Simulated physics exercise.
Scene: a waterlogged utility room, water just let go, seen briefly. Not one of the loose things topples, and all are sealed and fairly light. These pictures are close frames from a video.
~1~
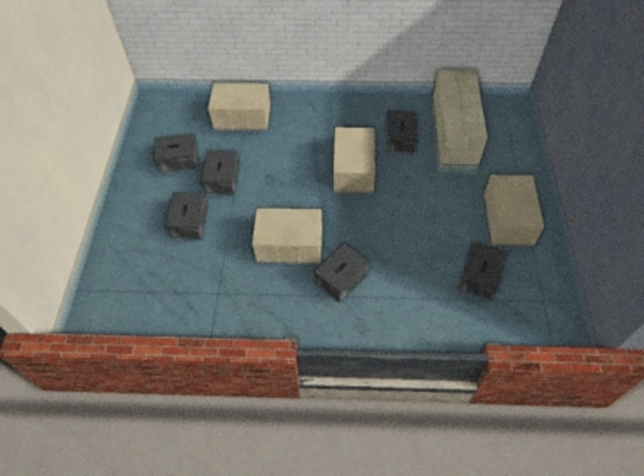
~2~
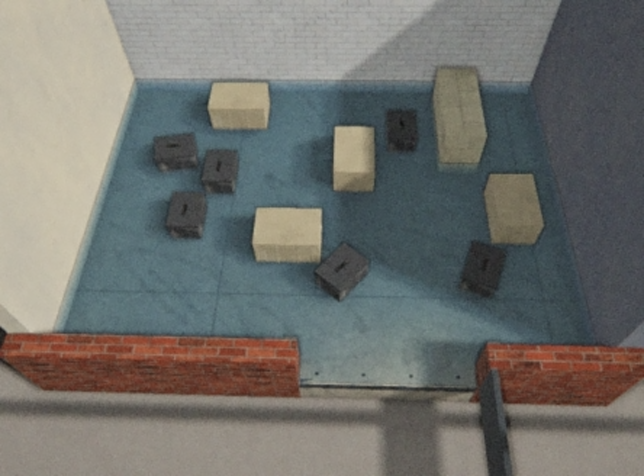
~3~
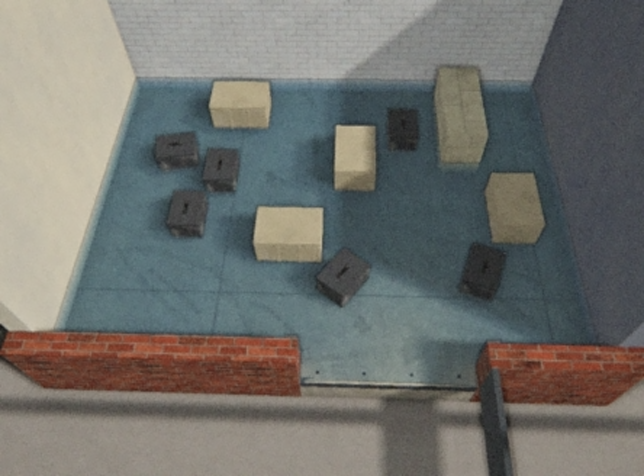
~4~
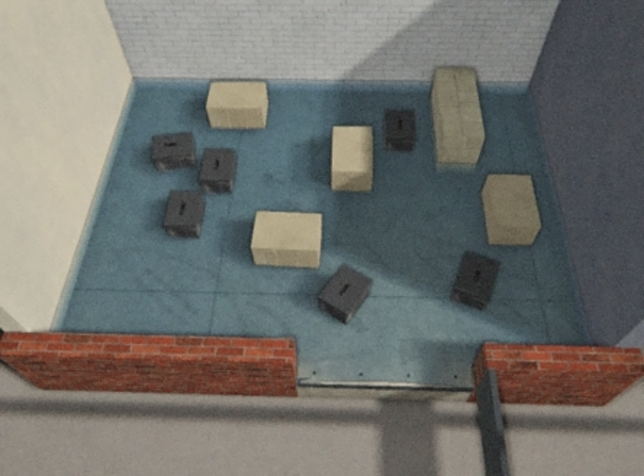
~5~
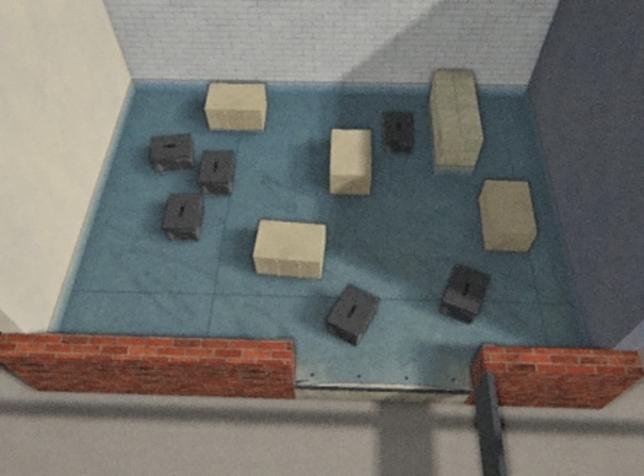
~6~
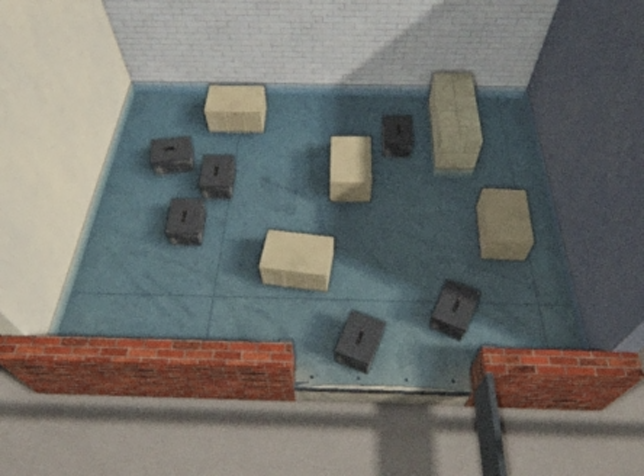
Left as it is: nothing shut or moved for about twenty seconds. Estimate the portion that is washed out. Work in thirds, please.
Two thirds plus.
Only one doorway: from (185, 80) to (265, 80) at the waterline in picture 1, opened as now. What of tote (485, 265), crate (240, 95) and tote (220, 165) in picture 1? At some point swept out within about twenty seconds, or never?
Sequentially: Remains indoors, leaves the room, leaves the room.
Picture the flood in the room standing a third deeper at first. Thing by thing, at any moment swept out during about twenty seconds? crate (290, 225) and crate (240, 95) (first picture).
Object 1: Exited; object 2: Retained.
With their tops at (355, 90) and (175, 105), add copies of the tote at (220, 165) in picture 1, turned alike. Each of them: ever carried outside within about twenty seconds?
Remains, remains.
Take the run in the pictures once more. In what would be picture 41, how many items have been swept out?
The count is 8.
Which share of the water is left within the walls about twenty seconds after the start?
Around 40 in a hundred.
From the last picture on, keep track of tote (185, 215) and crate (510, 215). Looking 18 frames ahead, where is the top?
(283, 304) and (442, 335), give or take.
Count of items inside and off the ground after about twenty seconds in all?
Tally at that point: 2.
A moment on, 2 of 10 are out; 8 afloat.
Next, 3 of 10 are out; 7 afloat.
Later, 8 of 10 are out; 2 afloat.
In the end, 8 of 10 are out; 2 afloat.
